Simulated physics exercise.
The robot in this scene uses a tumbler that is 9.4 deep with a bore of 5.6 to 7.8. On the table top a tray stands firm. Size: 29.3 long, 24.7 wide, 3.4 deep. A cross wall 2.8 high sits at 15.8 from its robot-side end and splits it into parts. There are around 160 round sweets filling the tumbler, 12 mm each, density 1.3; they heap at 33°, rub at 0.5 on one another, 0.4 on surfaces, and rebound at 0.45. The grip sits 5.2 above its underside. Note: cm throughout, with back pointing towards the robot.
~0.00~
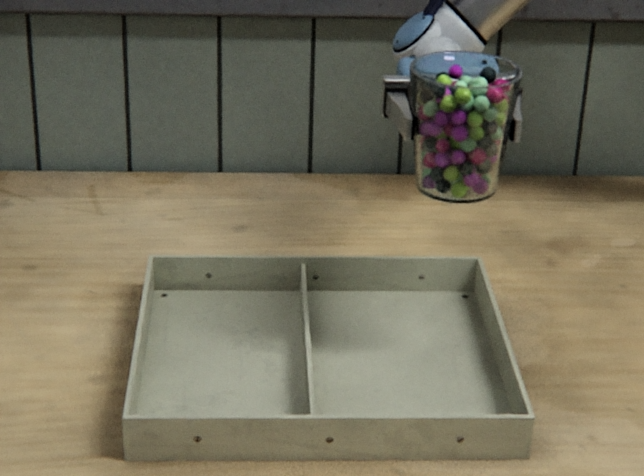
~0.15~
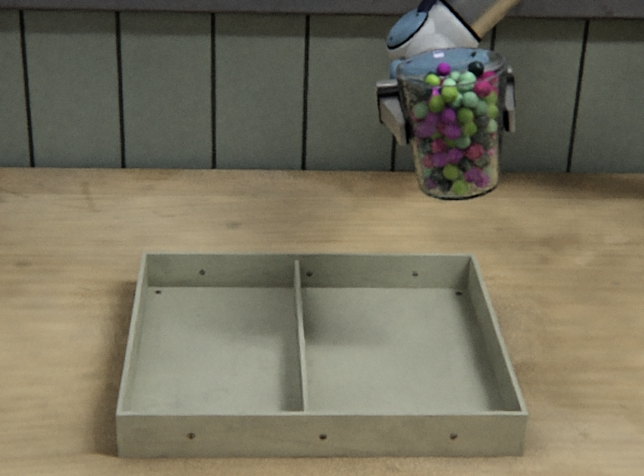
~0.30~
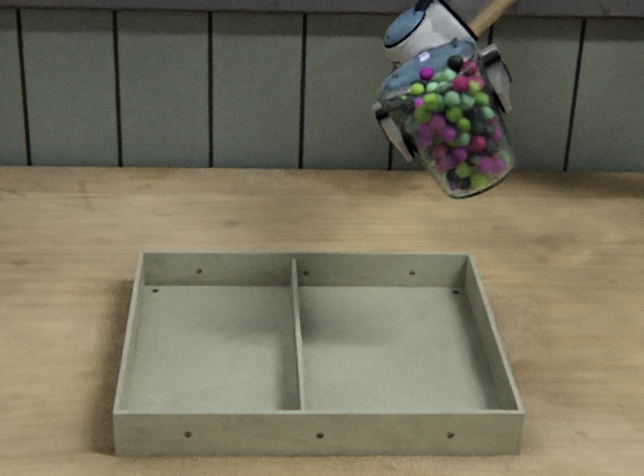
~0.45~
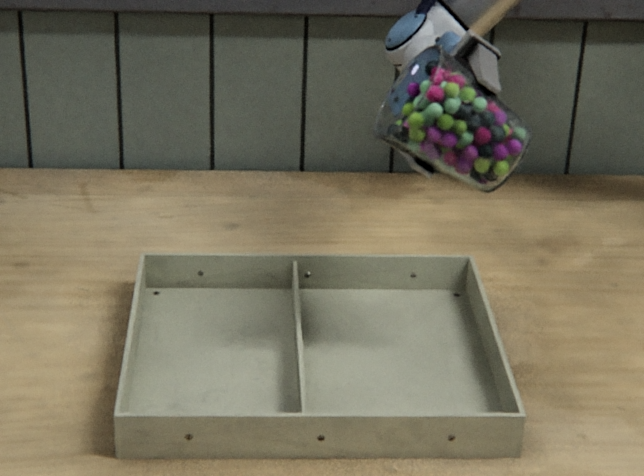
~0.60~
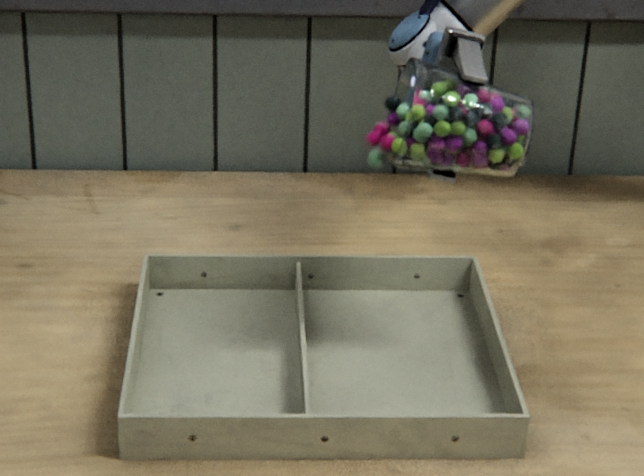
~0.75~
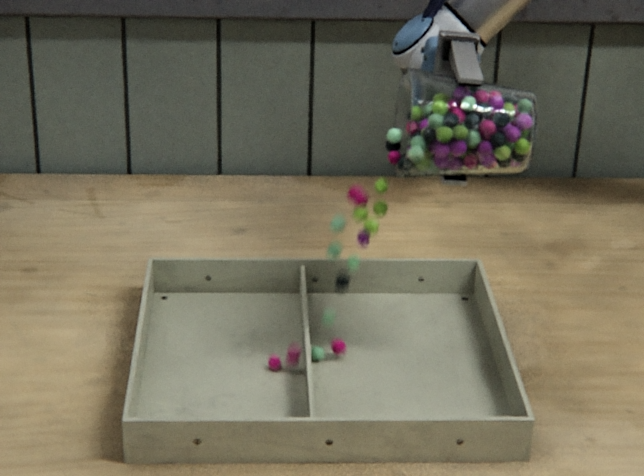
The footage shows a robot gripper holding a clear tumbler of colourful round sweets above a table, tipping it until it lies nearly horizontal, as several sweets drop towards a divided grey tray and a few land on both sides of its divider.
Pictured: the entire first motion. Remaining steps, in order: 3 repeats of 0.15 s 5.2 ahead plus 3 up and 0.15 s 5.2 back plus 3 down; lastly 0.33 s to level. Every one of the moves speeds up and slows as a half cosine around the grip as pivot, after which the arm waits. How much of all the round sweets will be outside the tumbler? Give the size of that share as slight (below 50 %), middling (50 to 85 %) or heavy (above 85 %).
Heavy.
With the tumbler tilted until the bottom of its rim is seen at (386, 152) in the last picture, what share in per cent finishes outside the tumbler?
About 90 per cent.
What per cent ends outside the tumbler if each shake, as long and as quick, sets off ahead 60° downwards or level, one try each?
You'd get about 65 per cent with the first setting and about 100 per cent with the second.
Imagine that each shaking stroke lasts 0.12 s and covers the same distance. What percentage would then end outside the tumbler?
It would be some 100 %.
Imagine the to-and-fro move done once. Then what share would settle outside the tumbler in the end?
It would come to about 90 %.
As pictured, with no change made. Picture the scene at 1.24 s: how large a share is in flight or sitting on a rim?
Roughly 1 per cent.
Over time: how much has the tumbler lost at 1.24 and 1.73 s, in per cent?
At the first moment 90 per cent, at the second 100 per cent.
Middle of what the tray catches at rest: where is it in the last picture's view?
In the final picture, somewhere near (223, 364).
After 1.24 s, tilted 86° forward, highest piece 22 above the table; 111 in the far-side part, 35 in the robot-side part, 13 in the tumbler, 2 in flight or on a rim.
After 1.73 s, tilted 73° forward, highest piece 6 above the table; 119 in the far-side part, 41 in the robot-side part, 1 on the table or floor.
After 2.18 s, level, highest piece 2 above the table; 119 in the far-side part, 41 in the robot-side part, 1 on the table or floor.
After 3.23 s, level, highest piece 2 above the table; 119 in the far-side part, 41 in the robot-side part, 1 on the table or floor.
In the end, 119 in the far-side part, 41 in the robot-side part, 1 on the table or floor. That is 100 % outside the tumbler.
